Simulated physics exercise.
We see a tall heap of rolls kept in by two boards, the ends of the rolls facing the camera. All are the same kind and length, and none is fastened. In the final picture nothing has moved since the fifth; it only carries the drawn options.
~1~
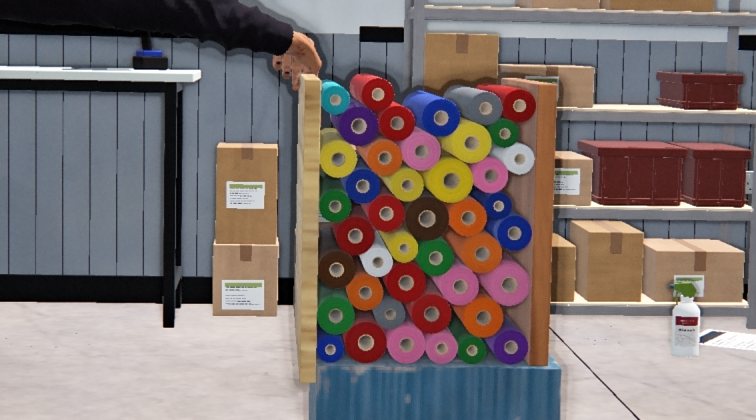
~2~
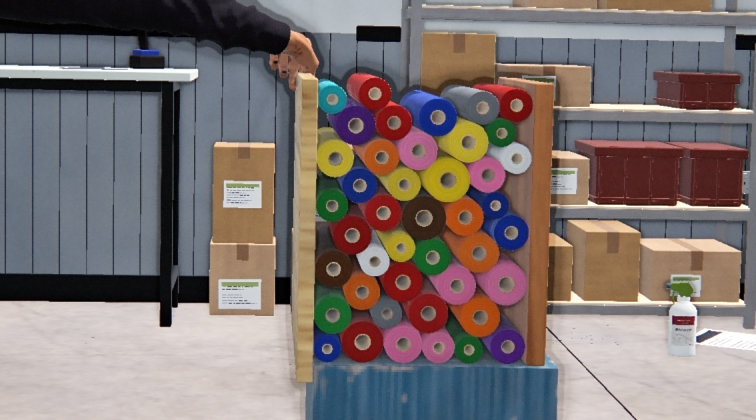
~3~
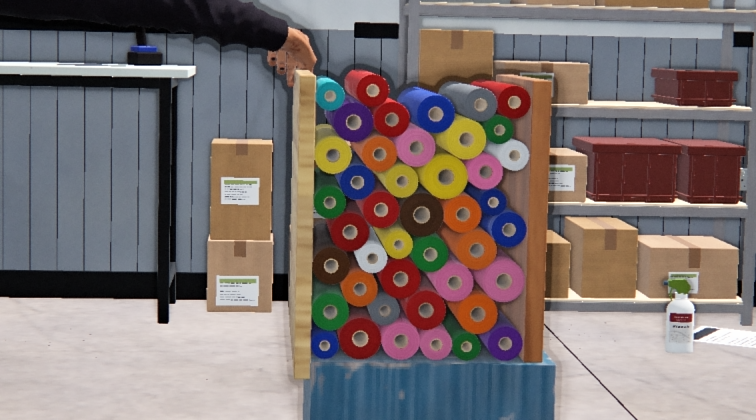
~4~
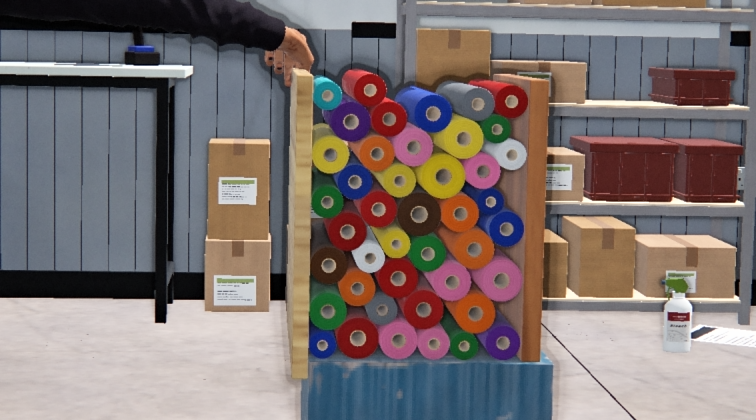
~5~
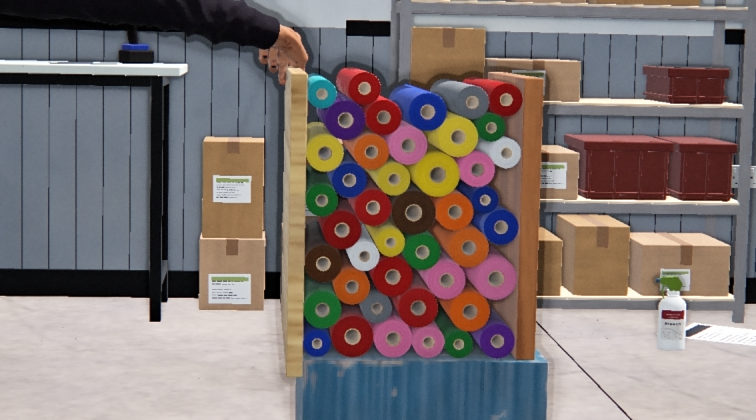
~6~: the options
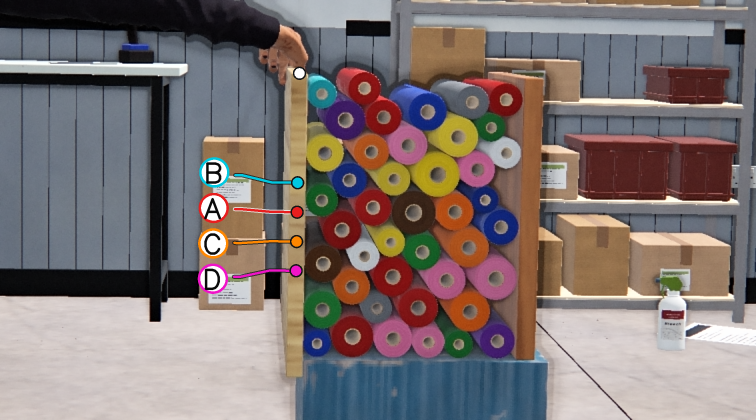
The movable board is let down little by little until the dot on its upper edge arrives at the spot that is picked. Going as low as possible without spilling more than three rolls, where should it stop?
The lowest mark that will do is B.
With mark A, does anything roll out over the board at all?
Yes.
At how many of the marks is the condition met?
One of them.
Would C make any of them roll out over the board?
Yes.
On the marked copy, A at (297, 212); B at (298, 183); C at (297, 241); D at (296, 271); the white dot at (300, 73).
With B. Early on, top of the board (307, 125).
Further on, top of the board (306, 182).
At the end, top of the board (306, 182), one out over the board.
As for the rest, A four out over the board; C more than three out over the board; D more than three out over the board.
